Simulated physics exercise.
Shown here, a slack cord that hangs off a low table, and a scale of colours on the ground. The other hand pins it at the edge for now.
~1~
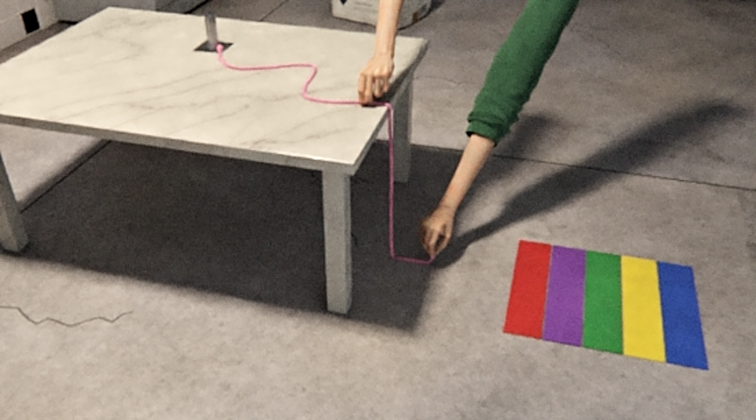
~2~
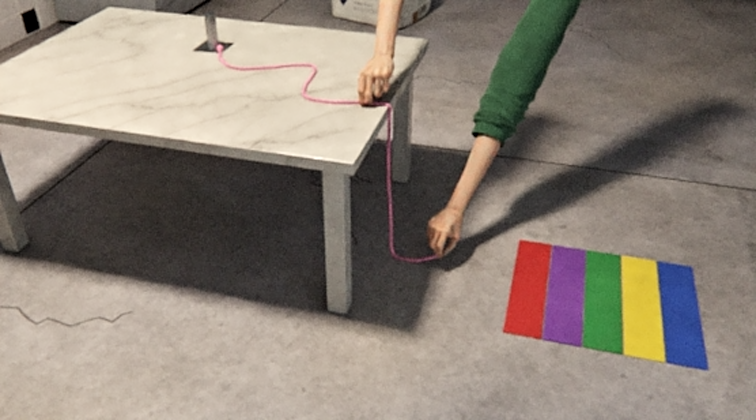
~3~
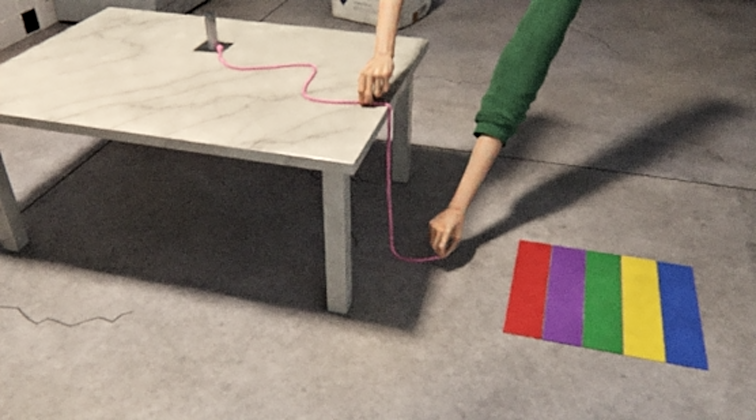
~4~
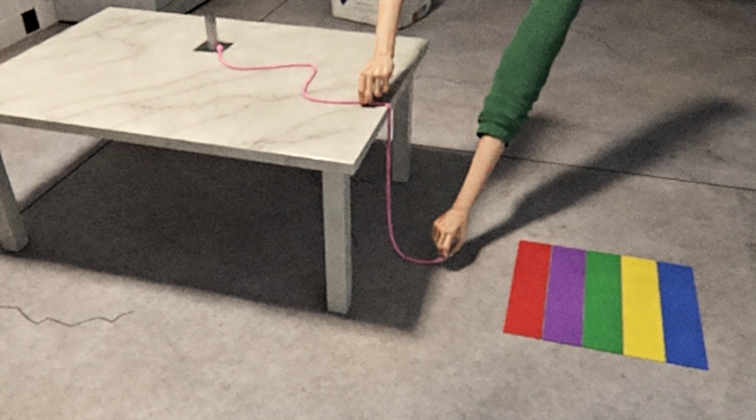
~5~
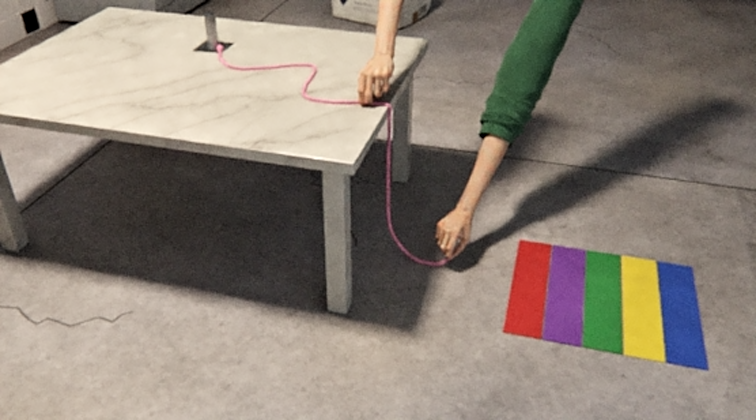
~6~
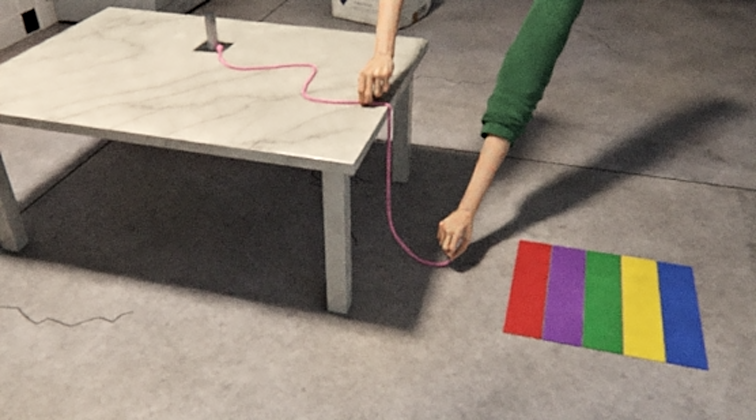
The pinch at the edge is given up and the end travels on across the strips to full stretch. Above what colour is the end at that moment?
The end stops over the yellow strip.
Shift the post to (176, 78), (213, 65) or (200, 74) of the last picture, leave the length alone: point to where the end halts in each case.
About (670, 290), (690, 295) and (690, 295).
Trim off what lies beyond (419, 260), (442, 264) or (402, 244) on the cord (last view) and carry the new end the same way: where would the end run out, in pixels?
The places are (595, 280), (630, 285) and (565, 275).
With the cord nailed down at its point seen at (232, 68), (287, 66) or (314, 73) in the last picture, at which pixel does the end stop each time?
About (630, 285), (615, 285) and (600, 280).
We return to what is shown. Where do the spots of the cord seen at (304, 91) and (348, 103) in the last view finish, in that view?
At (391, 90), then (440, 123).
A little later, end near (591, 279); over green.
Next, end near (631, 285); over yellow.
When it is tight, end near (653, 289); over yellow. It gets as far as the yellow strip.
